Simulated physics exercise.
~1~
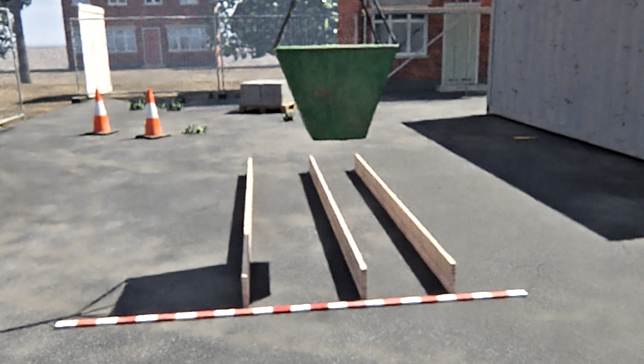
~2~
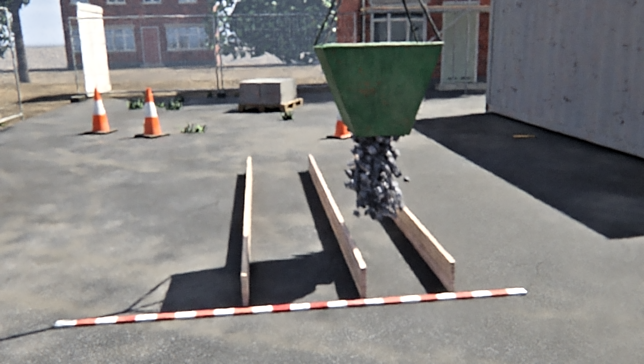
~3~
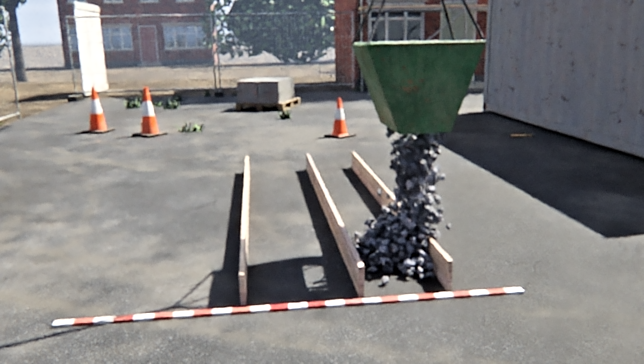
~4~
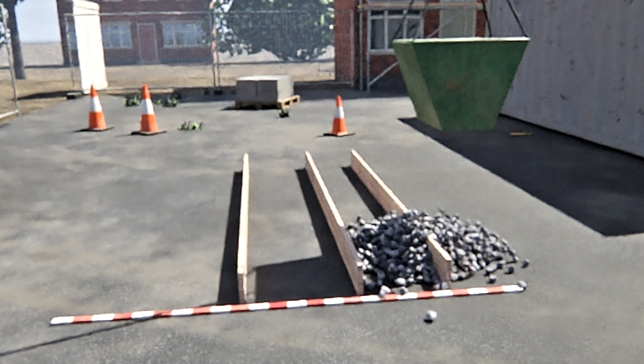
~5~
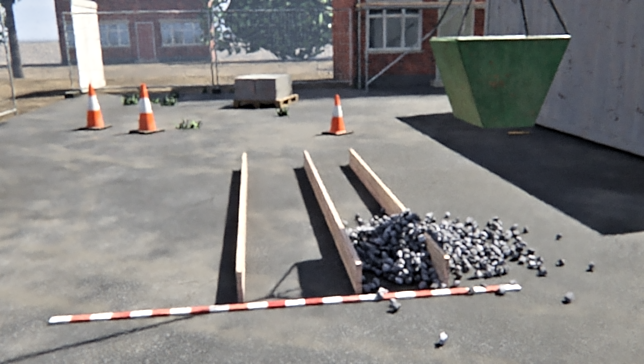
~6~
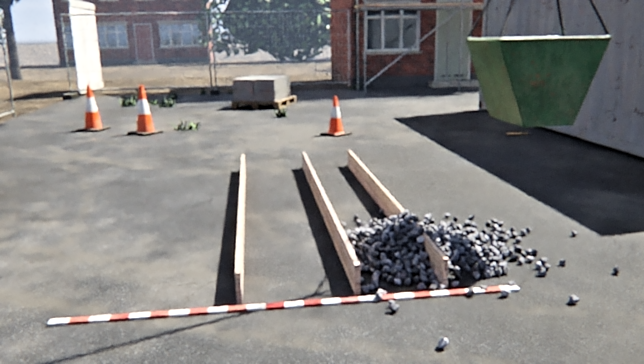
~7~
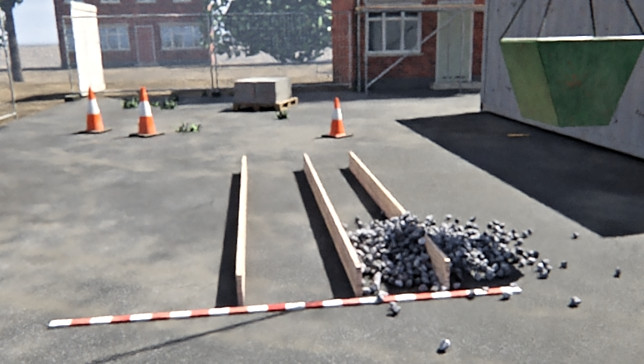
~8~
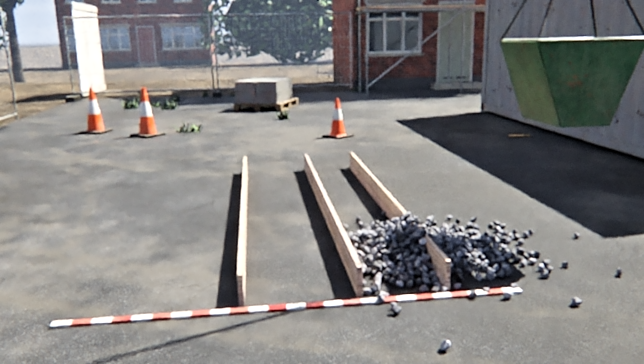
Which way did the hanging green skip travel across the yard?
It travelled to the right, ending up in front of the large grey wall.
